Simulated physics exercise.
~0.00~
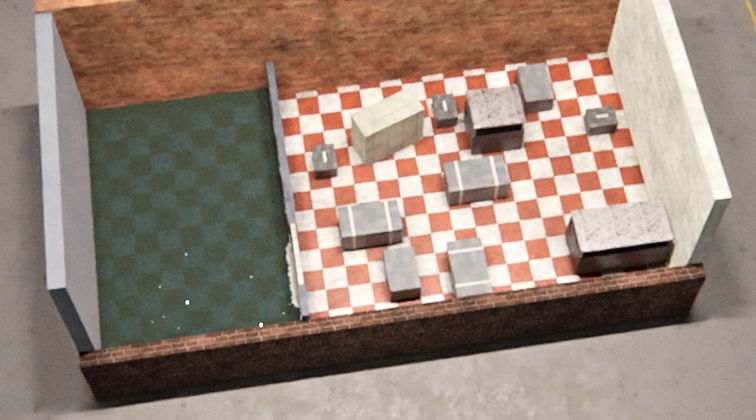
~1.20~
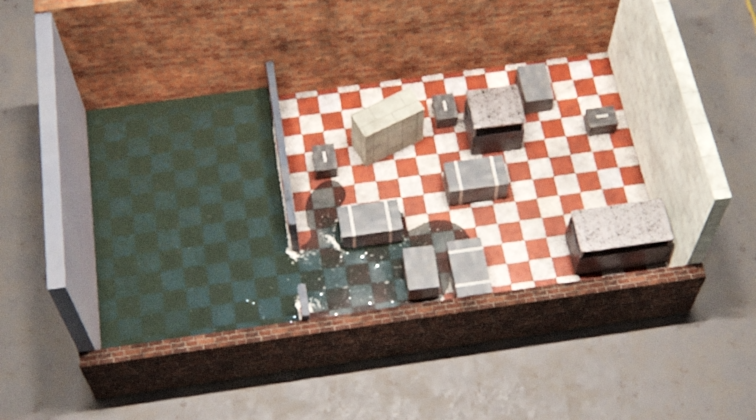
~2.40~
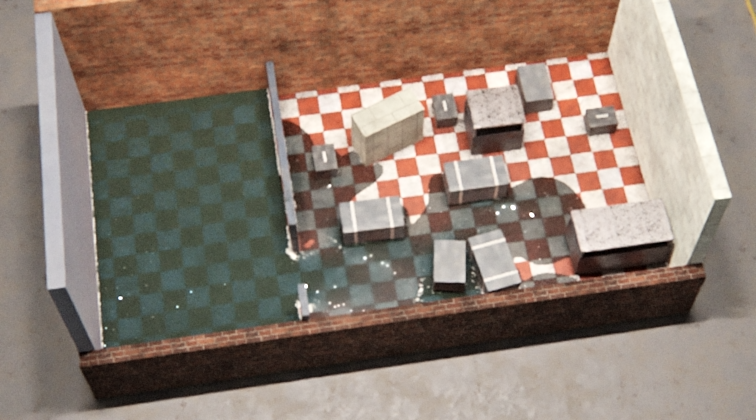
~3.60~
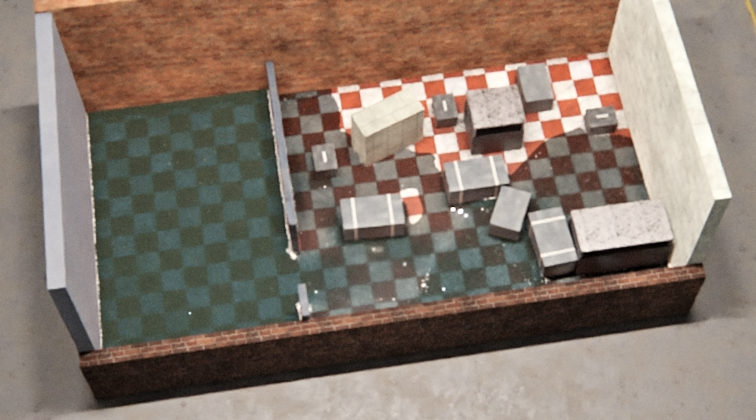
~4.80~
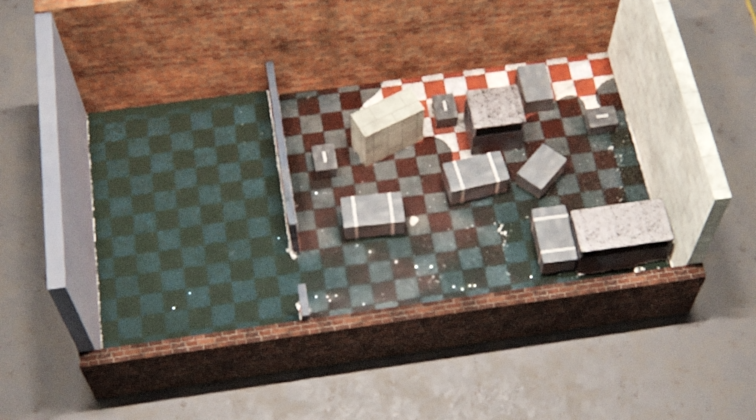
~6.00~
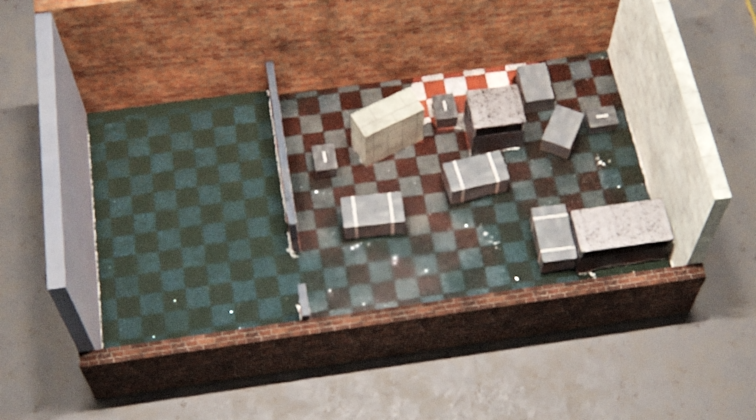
Dark, greenish water stands over the left part of a walled room, seen from high above, beside a red and white checkered floor scattered with grey boxes, a pale cream block and speckled brown-grey crates. The water bursts through a gap at the near end of the dividing wall and spreads across the tiles. Two grey boxes near the front wall slide right. One comes to rest against the large speckled crate, while the other drifts up toward the back right. By the end, water covers nearly all the checks, leaving a bright patch by the back wall.
